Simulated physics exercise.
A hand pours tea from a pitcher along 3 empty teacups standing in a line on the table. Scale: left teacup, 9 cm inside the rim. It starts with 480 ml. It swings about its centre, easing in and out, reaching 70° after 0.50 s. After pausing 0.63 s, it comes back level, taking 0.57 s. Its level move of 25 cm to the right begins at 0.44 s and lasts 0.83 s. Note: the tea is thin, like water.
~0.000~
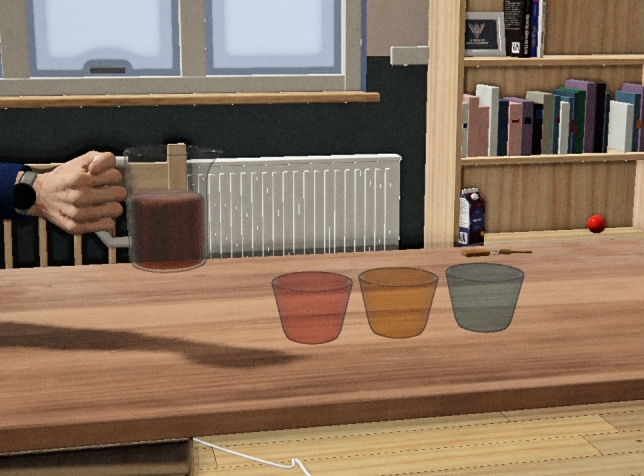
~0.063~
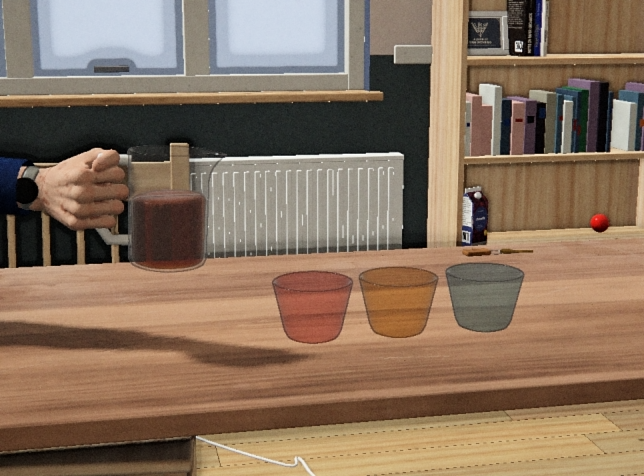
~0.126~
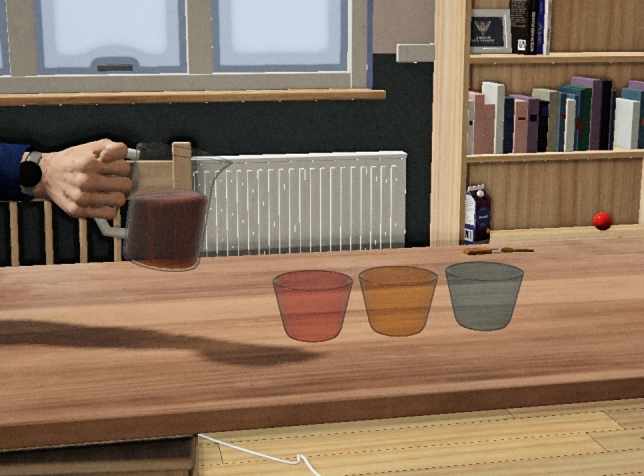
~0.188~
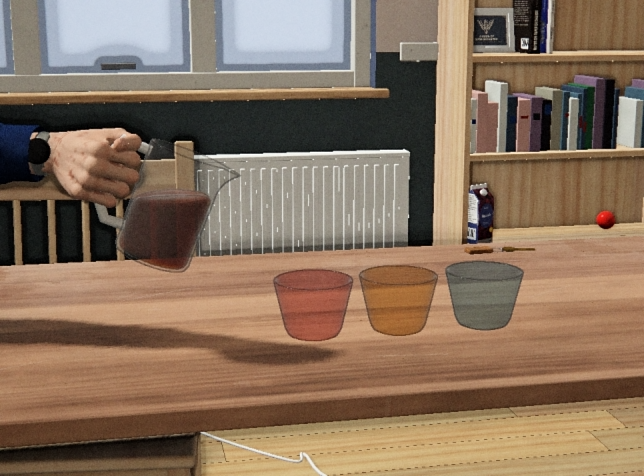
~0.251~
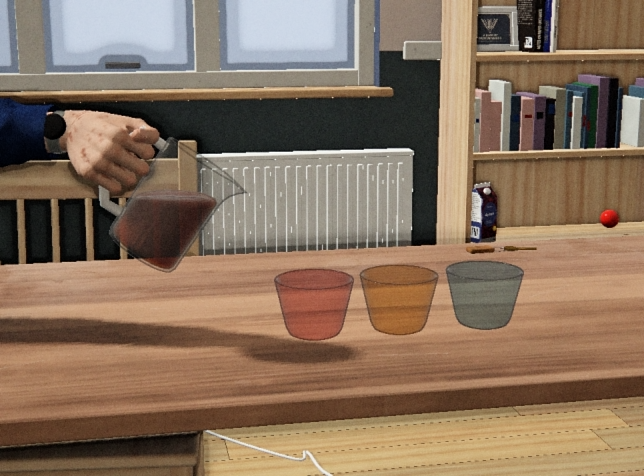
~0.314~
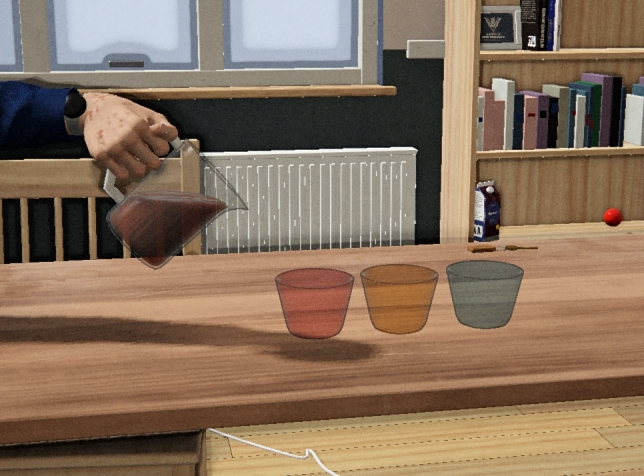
A hand held a clear pitcher of dark reddish tea above a wooden table and steadily tilted it toward the right, beside three empty cups, red, orange and gray, standing in a line.
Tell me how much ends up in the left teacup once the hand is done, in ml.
Roughly 60 ml lands in it.
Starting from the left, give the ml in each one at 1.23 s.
From the left: Around 60 ml, then around 50 ml, then around 60 ml.
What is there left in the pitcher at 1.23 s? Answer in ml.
Roughly 230 ml.
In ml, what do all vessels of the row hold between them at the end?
Around 220 ml.
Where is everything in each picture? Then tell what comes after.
In the first picture, it leans 0°; its right rim is at (223, 151); the tea meets the walls at (139, 196) and (196, 195); the left teacup's rim runs from (273, 285) to (351, 281); the middle teacup's rim runs from (360, 281) to (435, 277); the right teacup's rim runs from (448, 276) to (521, 272).
In the second picture, it leans 3°; its right rim is at (226, 154); the tea meets the walls at (140, 196) and (197, 194).
In the third picture, it leans 10°; its right rim is at (233, 161); the tea meets the walls at (137, 197) and (195, 194).
In the fourth picture, it leans 22°; its right rim is at (241, 174); the tea meets the walls at (133, 204) and (202, 195).
In the fifth picture, it leans 35°; its right rim is at (248, 191); the tea meets the walls at (128, 209) and (212, 199).
In the sixth picture, it leans 49°; its right rim is at (249, 209); the tea meets the walls at (121, 207) and (219, 201).
Then, 0.68 s in, the tilt is 70° and from the left they hold 40 ml, 0 ml, 0 ml, the pitcher 400 ml, and 15 ml is on the table.
Then, 0.95 s in, the tilt is 70° and from the left they hold 60 ml, 25 ml, 0 ml, the pitcher 335 ml, and 20 ml is on the table.
Then, 1.23 s in, the tilt is 65° and from the left they hold 60 ml, 45 ml, 55 ml, the pitcher 230 ml, and 40 ml is on the table.
Then, 1.53 s in, the tilt is 14° and from the left they hold 60 ml, 45 ml, 105 ml, the pitcher 200 ml, and 55 ml is on the table.
Finally, from the left they hold 60 ml, 45 ml, 110 ml, the pitcher 200 ml, and 55 ml is on the table.
